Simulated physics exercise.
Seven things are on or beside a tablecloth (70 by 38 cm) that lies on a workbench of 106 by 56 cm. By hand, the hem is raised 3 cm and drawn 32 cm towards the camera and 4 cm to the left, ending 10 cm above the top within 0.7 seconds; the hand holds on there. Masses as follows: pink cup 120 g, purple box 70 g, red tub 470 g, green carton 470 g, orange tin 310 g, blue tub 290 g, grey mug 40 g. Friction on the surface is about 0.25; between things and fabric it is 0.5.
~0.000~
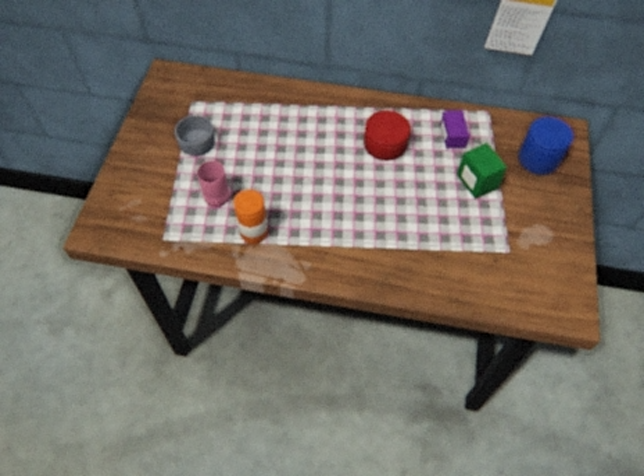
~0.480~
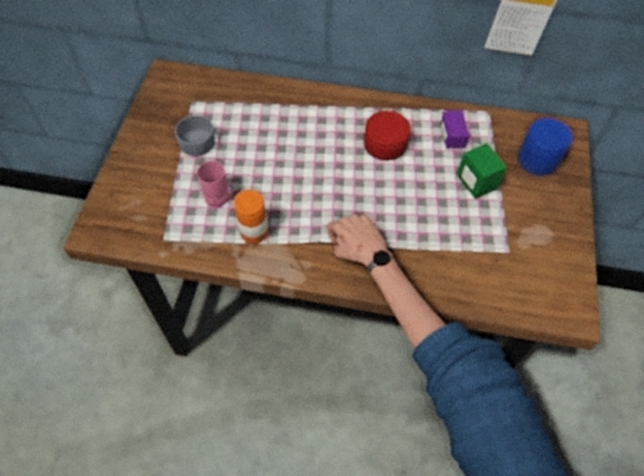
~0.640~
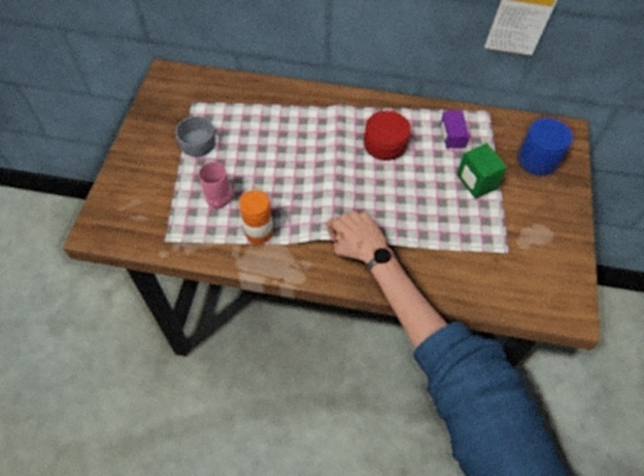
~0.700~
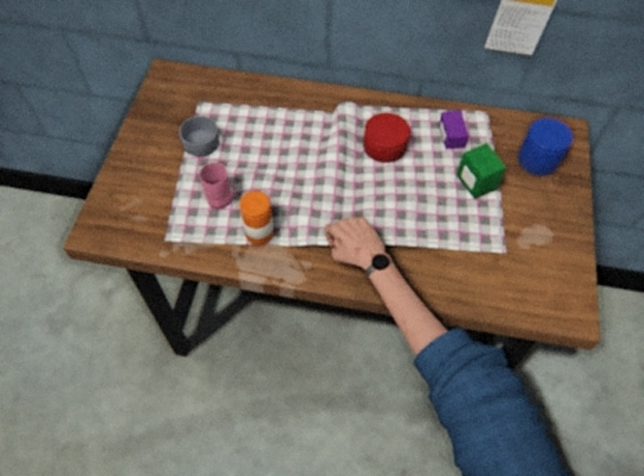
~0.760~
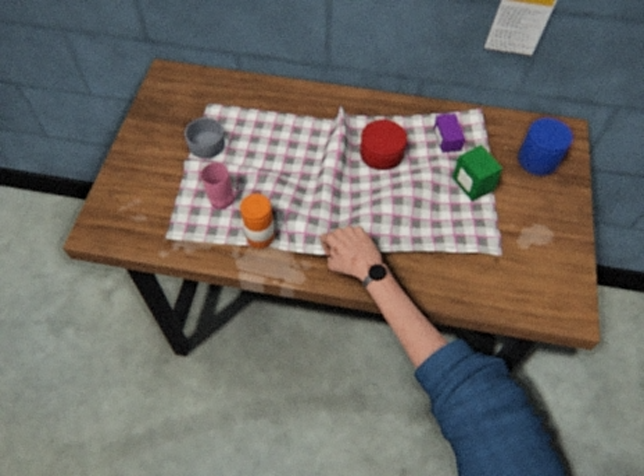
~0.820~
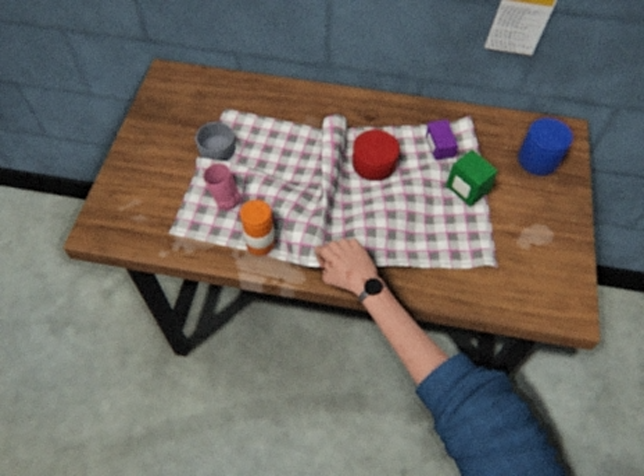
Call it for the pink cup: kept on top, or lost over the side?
Lost over the side.
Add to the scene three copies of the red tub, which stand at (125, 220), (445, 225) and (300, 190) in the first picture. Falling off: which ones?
First keeps its place, second leaves the top, third leaves the top.
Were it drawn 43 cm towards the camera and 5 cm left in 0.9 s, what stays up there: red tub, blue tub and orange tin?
In that case red tub is lost over the edge, blue tub holds on and orange tin is lost over the edge.
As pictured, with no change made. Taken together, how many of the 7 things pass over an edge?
Total: 2.
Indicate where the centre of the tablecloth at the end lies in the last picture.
(270, 288) or thereabouts.
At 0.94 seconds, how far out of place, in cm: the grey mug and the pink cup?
The grey mug is about 10 cm off and the pink cup about 6 cm.
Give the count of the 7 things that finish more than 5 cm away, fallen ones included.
After counting, the figure is 6.
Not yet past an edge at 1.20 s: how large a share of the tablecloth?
About 55 per cent.
By 0.9 s, 95 % of the tablecloth is still over the top; pink cup 6 cm off its start, red tub 14 cm off its start, purple box 12 cm off its start.
By 1.1 s, 80 % of the tablecloth is still over the top; pink cup 13 cm off its start, red tub 25 cm off its start, purple box 22 cm off its start.
By 1.2 s, 55 % of the tablecloth is still over the top; pink cup 22 cm off its start at (217, 279), red tub 34 cm off its start at (309, 243), purple box 30 cm off its start at (378, 211).
By 1.3 s, 45 % of the tablecloth is still over the top; pink cup over the edge, red tub 37 cm off its start, orange tin over the edge.
By 2.9 s, 45 % of the tablecloth is still over the top; pink cup over the edge, orange tin over the edge, red tub 37 cm off its start at (300, 255), purple box 33 cm off its start at (377, 225).
